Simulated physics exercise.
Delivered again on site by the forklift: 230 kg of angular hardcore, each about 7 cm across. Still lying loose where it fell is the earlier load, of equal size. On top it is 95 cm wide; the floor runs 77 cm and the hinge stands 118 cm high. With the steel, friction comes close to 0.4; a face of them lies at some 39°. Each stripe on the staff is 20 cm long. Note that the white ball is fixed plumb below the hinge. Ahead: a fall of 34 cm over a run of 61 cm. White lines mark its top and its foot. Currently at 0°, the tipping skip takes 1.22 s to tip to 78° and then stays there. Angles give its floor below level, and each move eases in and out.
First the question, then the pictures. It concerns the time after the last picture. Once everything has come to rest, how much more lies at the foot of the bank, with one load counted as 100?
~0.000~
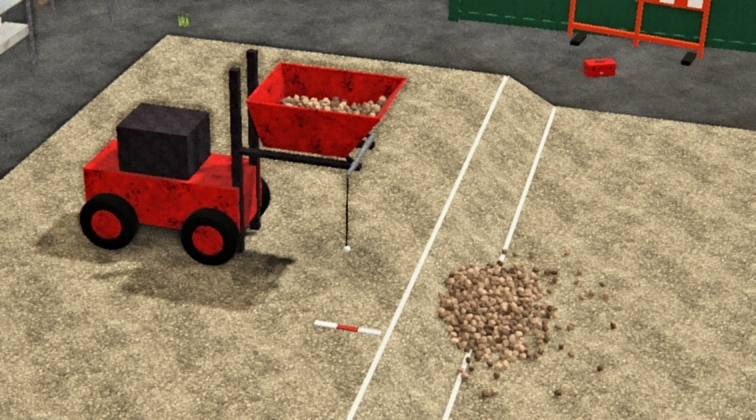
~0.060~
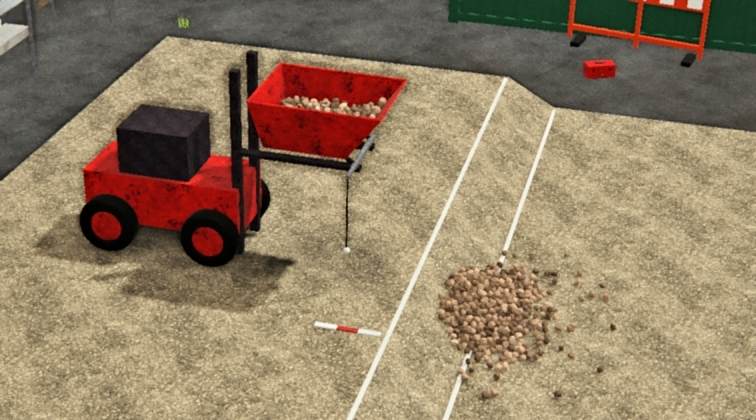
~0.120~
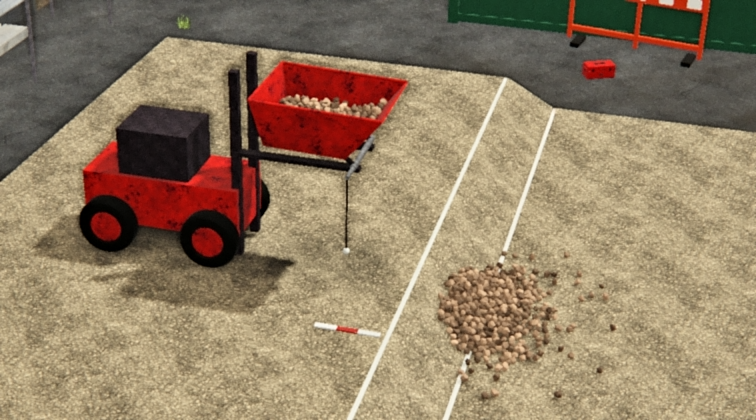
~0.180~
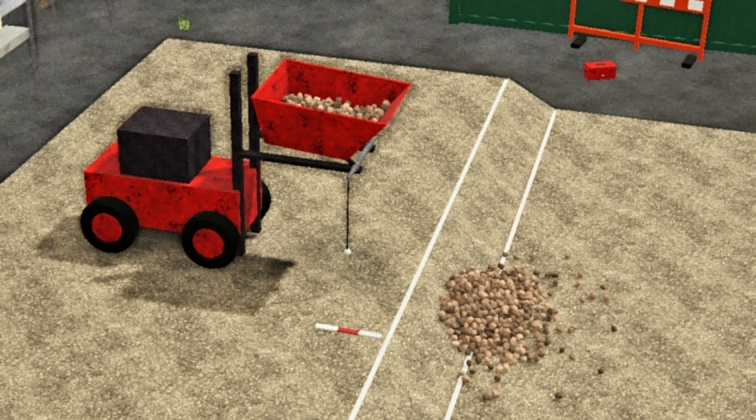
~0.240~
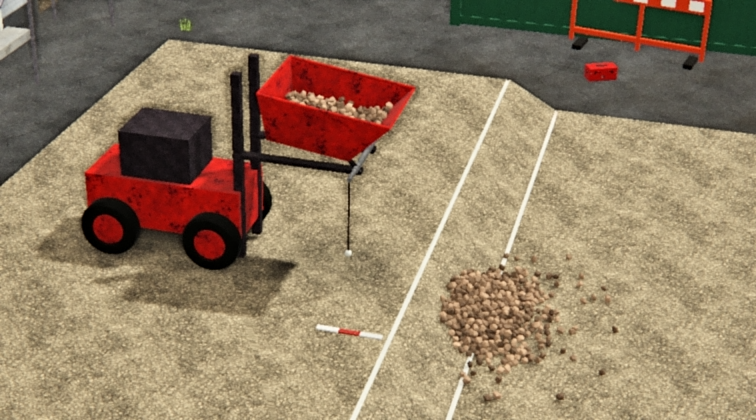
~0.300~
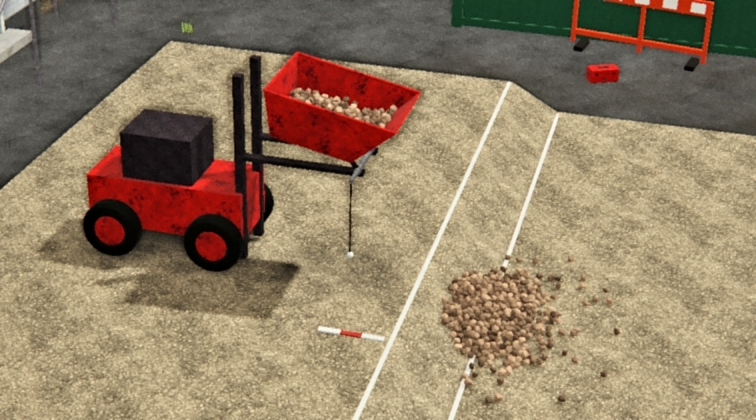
About 54 per cent more.
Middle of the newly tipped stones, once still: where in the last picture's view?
They settle centred around (486, 298).
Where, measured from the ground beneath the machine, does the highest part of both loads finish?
It reaches near 8 cm up from the ground.
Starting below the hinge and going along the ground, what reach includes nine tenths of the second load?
Around 170 cm ahead of it.
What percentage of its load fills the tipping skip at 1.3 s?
I'd say about 90 per cent.
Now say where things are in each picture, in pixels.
In the first frame, the tipping skip is at 0°, its lip at (380, 119); the top of the load is at (365, 106). The earlier load is highest near (468, 286), 9 cm below ground level, 34 % on the top or the slope, 66 % at the foot of the bank.
In the second frame, the tipping skip is at 1°, its lip at (381, 121); the top of the load is at (365, 107); the stones move at 0.1 m/s on average.
In the third frame, the tipping skip is at 2°, its lip at (382, 122); the top of the load is at (334, 106); the stones move at 0.3 m/s on average.
In the fourth frame, the tipping skip is at 5°, its lip at (386, 125); the top of the load is at (327, 104); the stones move at 0.4 m/s on average.
The fifth frame shows lip at (390, 129), floor tilted 8°, highest stones at (313, 100); the stones move at 0.5 m/s on average.
In the sixth frame, the tipping skip is at 12°, its lip at (395, 134); the top of the load is at (302, 96); the stones move at 0.6 m/s on average.
After 0.9 s the floor is at 66°; in per cent of one load, 100 in the tipping skip, 34 on the top or the slope, 66 at the foot of the bank; the foremost stones are at (594, 330).
After 1.3 s the floor is at 78°; in per cent of one load, 88 in the tipping skip, 47 on the top or the slope, 66 at the foot of the bank; the foremost stones are at (594, 330).
After 1.7 s the floor is at 78°; in per cent of one load, 45 in the tipping skip, 74 on the top or the slope, 81 at the foot of the bank; the foremost stones are at (594, 330).
After 4.1 s the floor is at 78°; in per cent of one load, 0 in the tipping skip, 80 on the top or the slope, 120 at the foot of the bank; the foremost stones are at (607, 332). Net gain at the foot of the bank, 54.
